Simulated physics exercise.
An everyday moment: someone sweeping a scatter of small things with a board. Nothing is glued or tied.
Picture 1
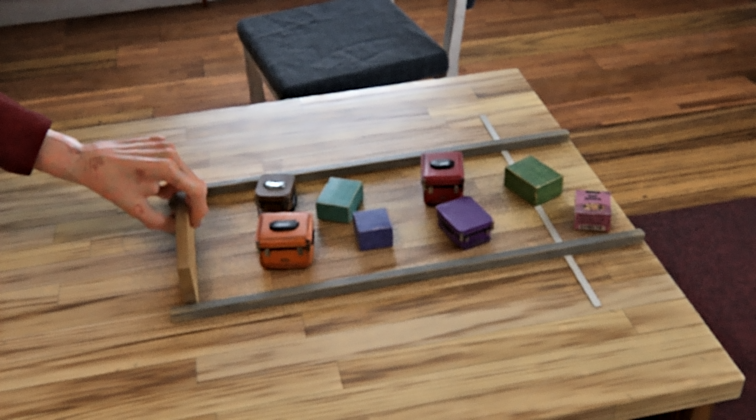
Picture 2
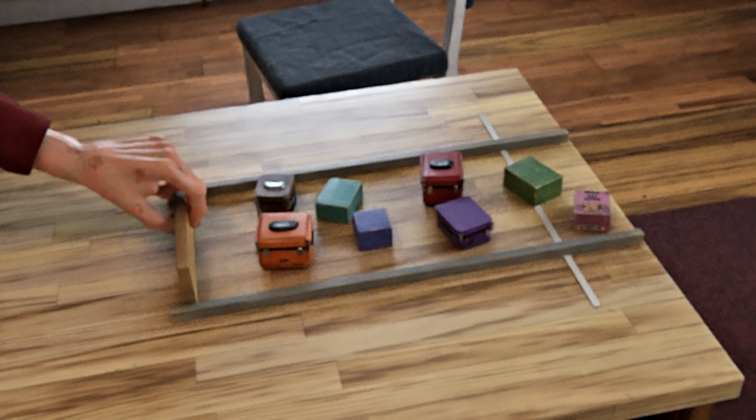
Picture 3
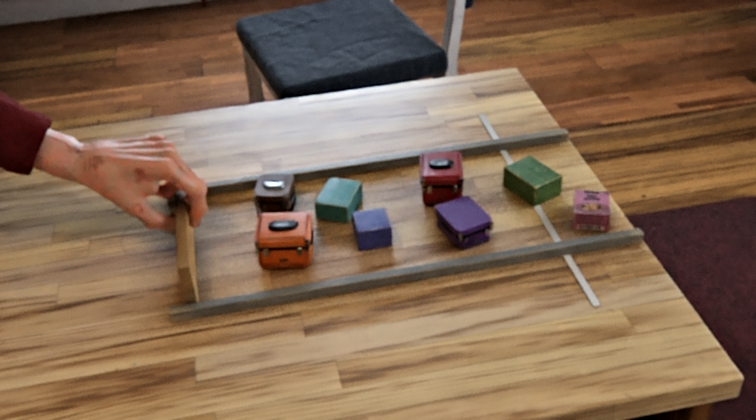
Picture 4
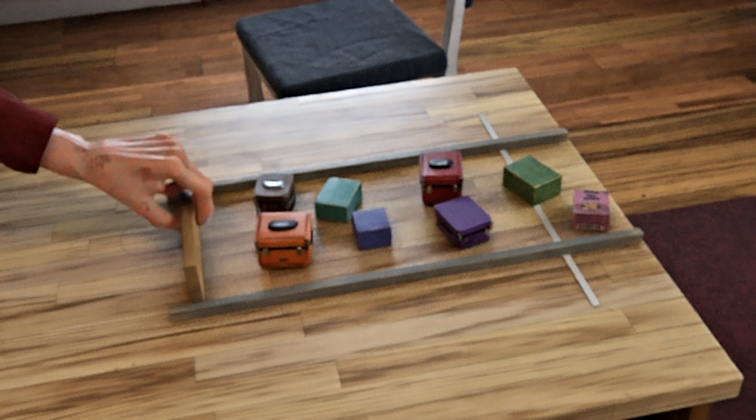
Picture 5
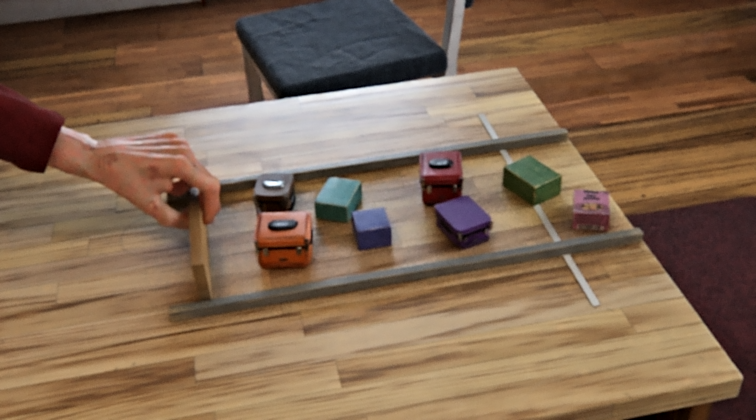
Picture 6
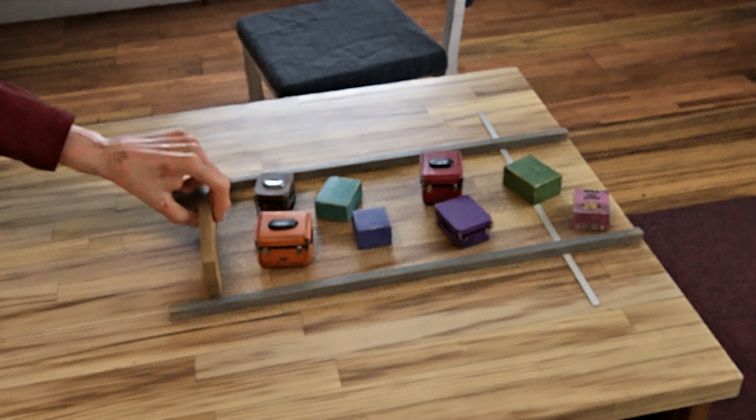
A hand holding a wooden board upright, then sliding it slightly right toward small colourful boxes and cases resting on a table.
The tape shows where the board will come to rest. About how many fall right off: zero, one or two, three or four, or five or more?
Here the number that fall off is three or four.
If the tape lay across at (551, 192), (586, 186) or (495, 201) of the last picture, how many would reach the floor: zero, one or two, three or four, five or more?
One after another: At least five; at least five; either one or two.
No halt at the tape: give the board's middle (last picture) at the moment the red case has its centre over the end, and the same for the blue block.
At (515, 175) for the red case; at (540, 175) for the blue block.
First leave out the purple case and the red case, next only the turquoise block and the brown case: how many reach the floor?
It would be 2 and 2.
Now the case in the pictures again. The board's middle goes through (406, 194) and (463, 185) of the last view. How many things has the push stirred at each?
First 7, then 8.
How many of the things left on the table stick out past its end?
The number is 1.
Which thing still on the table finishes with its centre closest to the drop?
That is the blue block.
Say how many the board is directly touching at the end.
2 of them.
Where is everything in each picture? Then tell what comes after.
The first picture shows pink box (592, 210); green block (533, 181); purple case (464, 224); board (185, 231); tape (532, 196).
The second picture shows green block (533, 181); red case (442, 178).
The third picture shows purple case (463, 223); brown case (275, 196).
The fourth picture shows pink box (591, 210); orange case (285, 239).
The fifth picture shows green block (532, 180); board (198, 227).
The sixth picture shows pink box (591, 209); green block (532, 180); purple case (463, 222); board (208, 225); tape (530, 195).
Early on, none off yet; pink box at rest near (591, 209); green block at rest near (532, 180); purple case at rest near (463, 222).
A while later, none off yet; pink box at rest near (591, 209); green block moving near (536, 180); purple case travelled about its own width near (517, 215).
Further along, none off yet; pink box leaning well over near (638, 205); green block leaning a little near (613, 172); purple case travelled well along near (600, 203).
Finally, the number that fall off is three or four; lost, red case, purple case, green block and pink box.
